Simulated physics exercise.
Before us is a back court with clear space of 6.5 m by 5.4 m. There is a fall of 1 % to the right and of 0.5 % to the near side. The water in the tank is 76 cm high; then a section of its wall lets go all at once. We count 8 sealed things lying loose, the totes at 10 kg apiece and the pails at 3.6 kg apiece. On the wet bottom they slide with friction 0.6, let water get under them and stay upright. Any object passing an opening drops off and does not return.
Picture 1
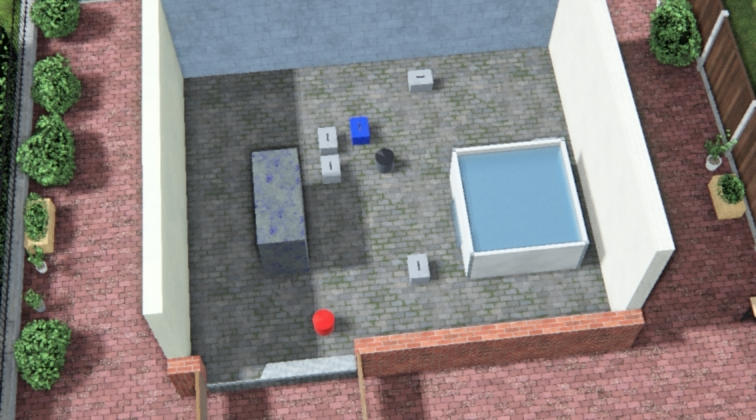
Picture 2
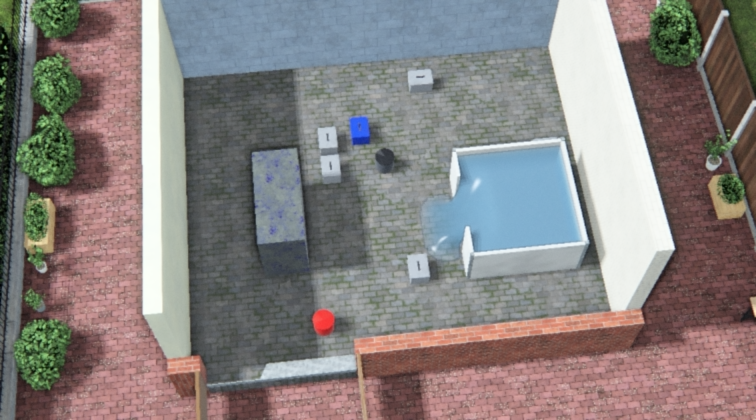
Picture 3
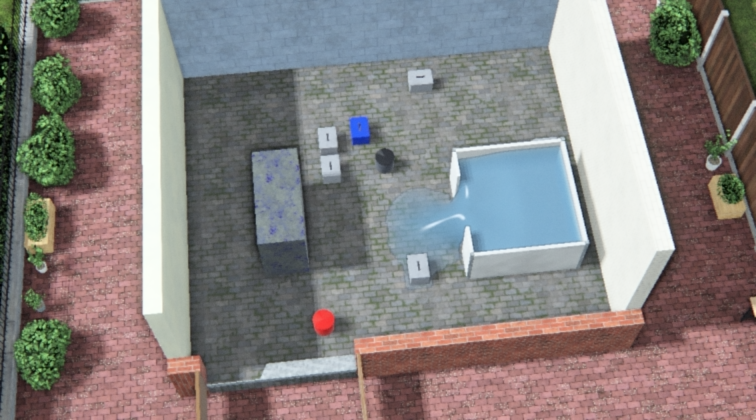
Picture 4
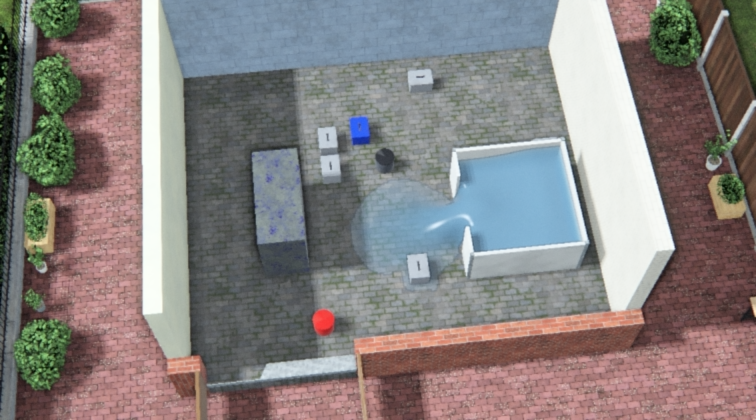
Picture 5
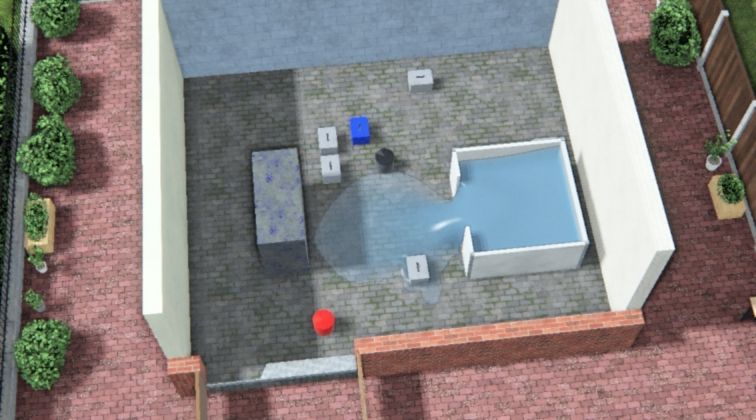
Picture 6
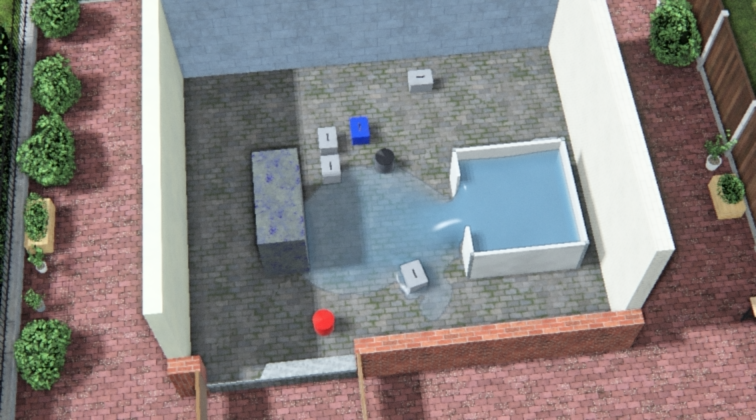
In a walled back court, the left side of a water tank opens and water spreads leftward across the paving to a long block, shifting a pale tote near the tank while the blue tote and red pail stay still.
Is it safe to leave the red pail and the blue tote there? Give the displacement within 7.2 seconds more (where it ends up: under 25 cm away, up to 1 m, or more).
Final distance check: The red pail winds up far off and the blue tote remains essentially put.
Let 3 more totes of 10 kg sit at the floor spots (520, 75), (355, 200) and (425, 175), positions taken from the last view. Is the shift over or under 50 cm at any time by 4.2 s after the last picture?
Going through them in the order asked, they come out shy of the mark, clear of the mark and shy of the mark.
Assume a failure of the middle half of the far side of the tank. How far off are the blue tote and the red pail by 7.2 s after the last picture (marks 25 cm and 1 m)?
Blue tote: A modest shift; red pail: Roughly where it was.
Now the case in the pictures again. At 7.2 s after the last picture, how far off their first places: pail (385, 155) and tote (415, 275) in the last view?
The first ends 80 cm from its start, the second 120 cm.
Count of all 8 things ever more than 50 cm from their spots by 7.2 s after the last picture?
I count 5.
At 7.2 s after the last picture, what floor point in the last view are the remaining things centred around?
Averaged position, last view: Near pixel (386, 148).
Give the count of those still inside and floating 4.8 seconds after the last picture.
At that point I count 1.
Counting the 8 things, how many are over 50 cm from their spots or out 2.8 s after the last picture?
Answer: 5.
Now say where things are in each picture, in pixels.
The red pail at (323, 319), on the bottom; the blue tote at (359, 127) rests on the ground; water covers 3.1 m2; 0 of 8 have shifted, in the first picture.
The red pail at (323, 319), on the bottom; the blue tote at (359, 127) rests on the ground; water covers 3.6 m2; 0 of 8 have shifted, in the second picture.
The red pail at (323, 319), on the bottom; the blue tote at (359, 127), on the bottom; water covers 4.4 m2; 0 of 8 have shifted, in the third picture.
The red pail at (323, 319) rests on the ground; the blue tote at (359, 127) rests on the ground; water covers 5.4 m2; 0 of 8 have shifted, in the fourth picture.
The red pail at (323, 319) rests on the ground; the blue tote at (359, 127), on the bottom; water covers 6.6 m2; 0 of 8 have shifted, in the fifth picture.
The red pail at (323, 319), on the bottom; the blue tote at (359, 127) rests on the ground; 7.8 m2 under water; 1 of 8 have shifted, in the sixth picture.
Then, 0.9 s after the last picture the red pail is near (303, 343), 0.5 m from its start, aground; the blue tote is near (359, 127), 0.0 m from its start, aground; 0 of 8 are out; 0 afloat.
Then, 2.8 s after the last picture the red pail has gone out; the blue tote is near (361, 124), 0.1 m from its start, aground; 1 of 8 are out; 1 afloat.
Then, 4.8 s after the last picture the red pail has gone out; the blue tote is near (361, 124), 0.1 m from its start, aground; 1 of 8 are out; 1 afloat.
Then, 7.2 s after the last picture the red pail has gone out; the blue tote is near (361, 124), 0.1 m from its start, aground; 1 of 8 are out; 0 afloat.
